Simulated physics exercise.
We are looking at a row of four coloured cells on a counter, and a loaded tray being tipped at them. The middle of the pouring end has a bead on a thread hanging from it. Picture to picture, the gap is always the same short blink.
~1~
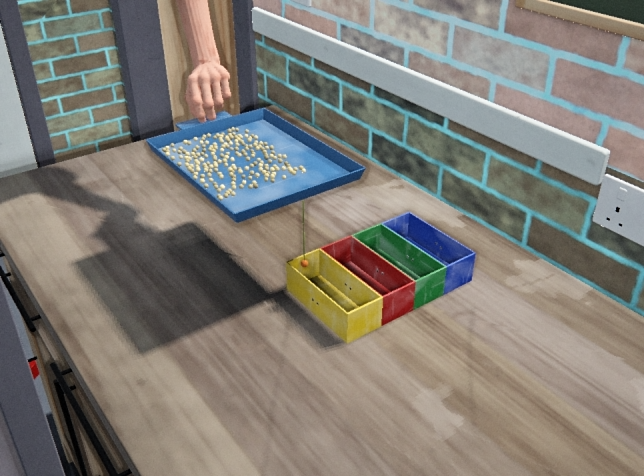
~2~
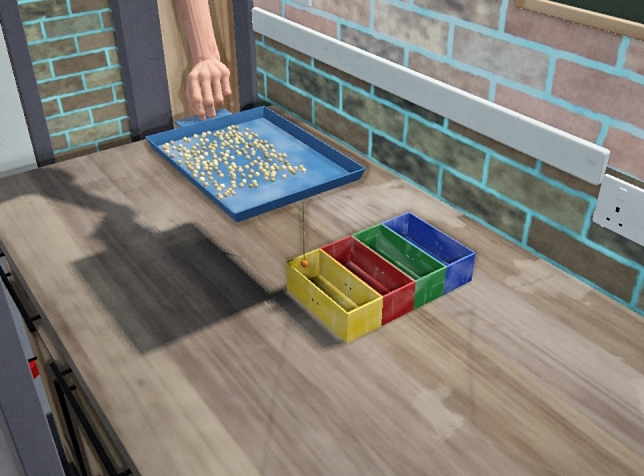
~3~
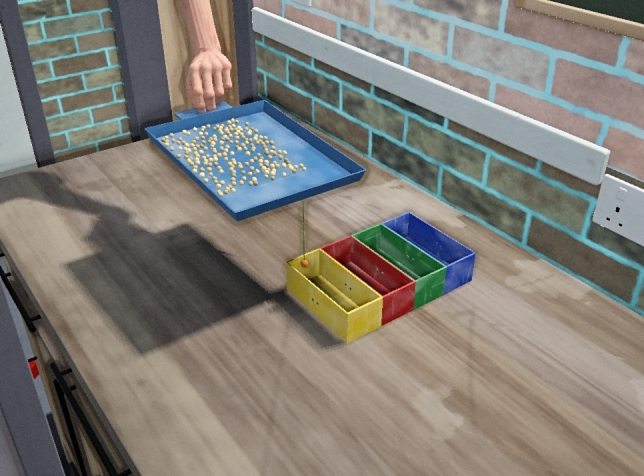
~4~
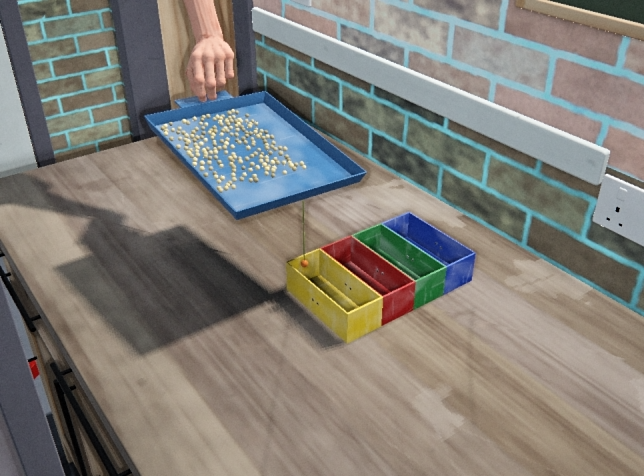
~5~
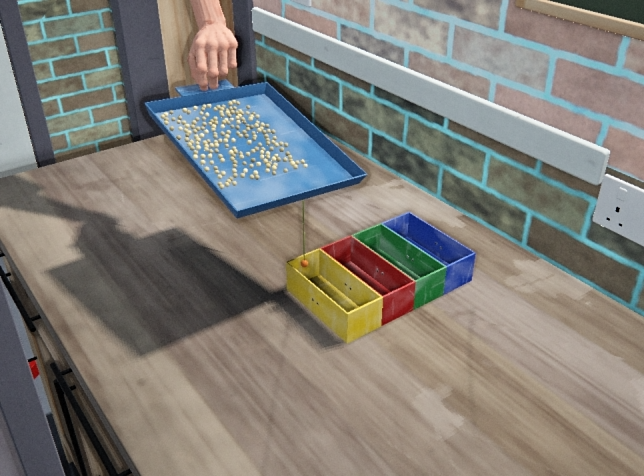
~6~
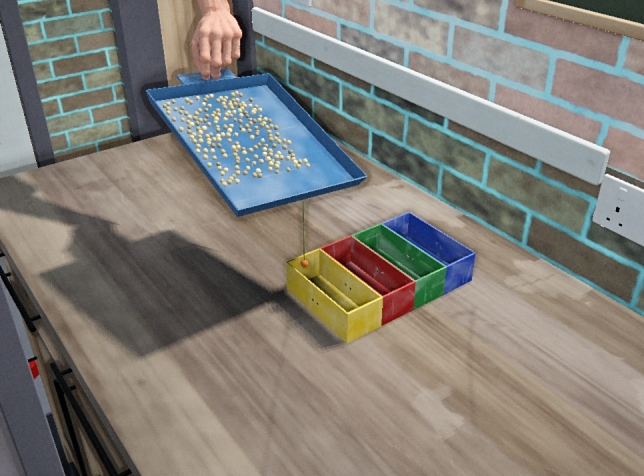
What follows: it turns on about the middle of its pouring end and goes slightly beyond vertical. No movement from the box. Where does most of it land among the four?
Most of it lands in the red cell.
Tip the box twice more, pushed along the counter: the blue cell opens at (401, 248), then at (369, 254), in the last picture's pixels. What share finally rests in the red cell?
First 30 per cent, second 0 per cent.
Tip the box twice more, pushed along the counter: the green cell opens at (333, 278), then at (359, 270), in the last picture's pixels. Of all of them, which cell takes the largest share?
The blue one first, the green cell second.
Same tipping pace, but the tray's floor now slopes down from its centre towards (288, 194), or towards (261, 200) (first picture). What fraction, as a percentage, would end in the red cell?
Somewhere close to 0 % the first time, 0 % the second.
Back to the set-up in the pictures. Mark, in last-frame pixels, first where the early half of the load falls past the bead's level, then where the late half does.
Early half: (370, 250); late half: (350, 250).
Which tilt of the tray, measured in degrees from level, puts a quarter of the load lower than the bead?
The angle is roughly 70° at that point.
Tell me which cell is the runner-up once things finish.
The cell in yellow.
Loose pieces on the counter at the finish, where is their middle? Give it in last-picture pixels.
Its middle is at roughly (434, 321).
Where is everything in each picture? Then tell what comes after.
The first frame shows corners of the pouring end (236, 210) and (360, 167), level; middle of the load (226, 157), soya beans; bead on its thread (304, 264); yellow cell (365, 317); red cell (398, 301); green cell (430, 285); blue cell (459, 271).
The second frame shows corners of the pouring end (236, 210) and (360, 168), level; middle of the load (226, 156).
The third frame shows corners of the pouring end (237, 209) and (361, 169), tipped barely, lowest at the right corner; middle of the load (226, 151).
The fourth frame shows corners of the pouring end (237, 208) and (361, 171), tipped a little, lowest at the right corner; middle of the load (226, 144).
The fifth frame shows corners of the pouring end (238, 207) and (362, 173), tipped a little, lowest at the right corner; middle of the load (227, 137).
The sixth frame shows corners of the pouring end (240, 206) and (362, 175), tipped clearly, lowest at the right corner; middle of the load (230, 131); yellow cell (365, 317); red cell (398, 301); green cell (430, 285); blue cell (459, 271).
Just after the last frame, tray tipped steeply; roughly two thirds on the tray; about a tenth in the red cell; about a tenth in the green cell; just a few in the yellow cell; about a tenth falling or outside the box.
A moment on, tray tipped past a quarter turn; about a tenth on the tray; roughly half in the red cell; about a tenth in the yellow cell; about a tenth in the green cell; roughly a quarter falling or outside the box.
Further on, tray tipped past a quarter turn; roughly two thirds in the red cell; roughly a quarter in the yellow cell; about a tenth in the green cell; about a tenth falling or outside the box.
When it is over, tray tipped past a quarter turn; roughly two thirds in the red cell; roughly a quarter in the yellow cell; about a tenth in the green cell; not one in the blue cell; about a tenth outside the box.
